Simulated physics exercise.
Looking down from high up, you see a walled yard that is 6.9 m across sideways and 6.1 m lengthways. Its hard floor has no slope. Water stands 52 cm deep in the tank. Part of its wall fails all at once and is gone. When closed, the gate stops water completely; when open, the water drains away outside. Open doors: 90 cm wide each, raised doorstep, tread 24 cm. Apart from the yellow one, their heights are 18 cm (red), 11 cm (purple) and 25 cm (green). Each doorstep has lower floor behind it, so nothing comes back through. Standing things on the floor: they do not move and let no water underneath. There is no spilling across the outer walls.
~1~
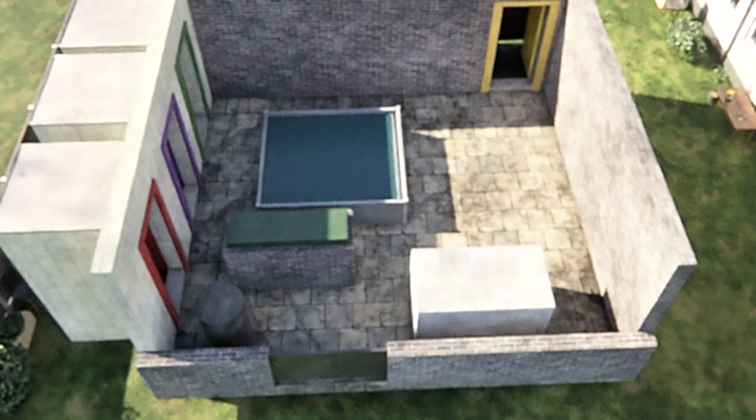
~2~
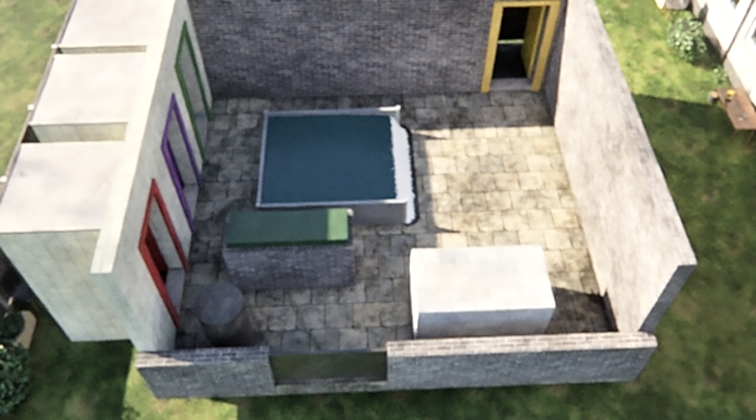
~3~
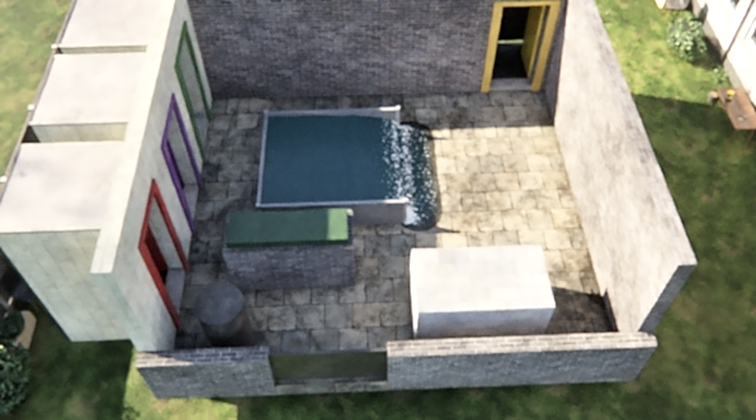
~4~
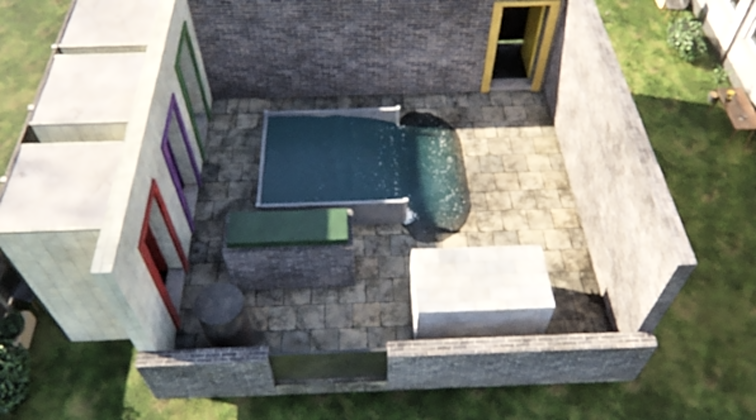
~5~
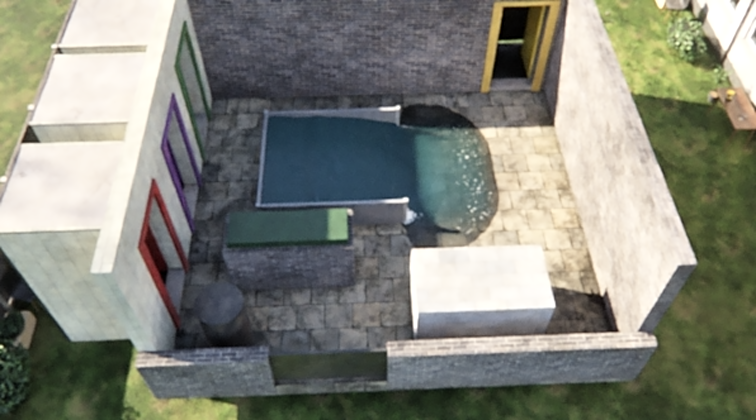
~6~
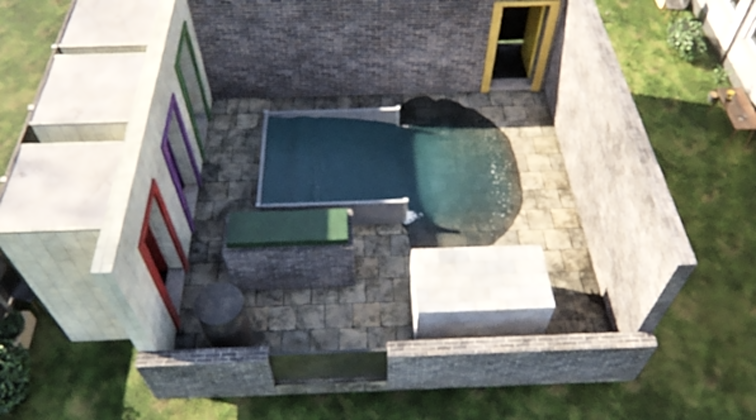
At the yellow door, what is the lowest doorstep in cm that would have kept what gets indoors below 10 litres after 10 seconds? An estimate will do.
Somewhere near 27 cm.
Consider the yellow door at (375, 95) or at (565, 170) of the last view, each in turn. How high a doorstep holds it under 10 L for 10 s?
First place around 6.0 cm, second around 26 cm.
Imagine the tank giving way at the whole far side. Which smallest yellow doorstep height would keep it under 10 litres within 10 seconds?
At least roughly 15 centimetres tall.
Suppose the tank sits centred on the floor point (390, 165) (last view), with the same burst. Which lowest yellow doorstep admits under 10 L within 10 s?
About 30 centimetres.
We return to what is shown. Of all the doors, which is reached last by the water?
The purple one comes last.
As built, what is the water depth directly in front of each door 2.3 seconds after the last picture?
Door by door in centimetres - red 0, purple 0, green 0, yellow 28.
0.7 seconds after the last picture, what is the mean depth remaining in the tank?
It averages near 32 cm.
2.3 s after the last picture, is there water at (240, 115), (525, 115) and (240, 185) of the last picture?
One by one: Clear, drenched, clear.
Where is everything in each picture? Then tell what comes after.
Still water, 52 cm deep, in the tank at (332, 157); the yellow door at (517, 52) is dry, in the first frame.
The gap is at (399, 168), the front 0.2 m out at (413, 219); the back of the tank holds 52 cm, in the second frame.
The gap is at (399, 169), the front 0.6 m out at (437, 215); the back of the tank holds 52 cm, in the third frame.
The gap is at (399, 169), the front 1.2 m out at (466, 209); the back of the tank holds 52 cm, in the fourth frame.
Water pours out at (399, 170) and has run 1.7 m, to (494, 197); about 6 cm deep outside, 52 cm at the back, in the fifth frame.
The gap is at (399, 170), the front 2.2 m out at (515, 177); the back of the tank holds 52 cm; the yellow door at (517, 52), 3.3 m from the gap, is still 1.1 m from the nearest water, in the sixth frame.
Then, 0.7 s after the last picture water covers 40 % of the floor, deepest (30 cm) near (564, 165); 2 cm at the yellow door, 0 litres in over its 11 cm doorstep.
Then, 2.3 s after the last picture water covers 45 % of the floor, deepest (33 cm) near (544, 94); 28 cm at the yellow door, 46 litres in over its 11 cm doorstep.
Then, 9.3 s after the last picture water covers 100 % of the floor, deepest (12 cm) near (171, 375); 10 cm at the yellow door, 167 litres in over its 11 cm doorstep.
At the yellow door as built, the water peaked near 28 cm, 2.3 s after the last picture.
Run again over the same 10 s with other heights there, 25 litres in over 23 cm, 2 litres over 31 cm. The limit of 10 litres is kept from about 27 cm up.
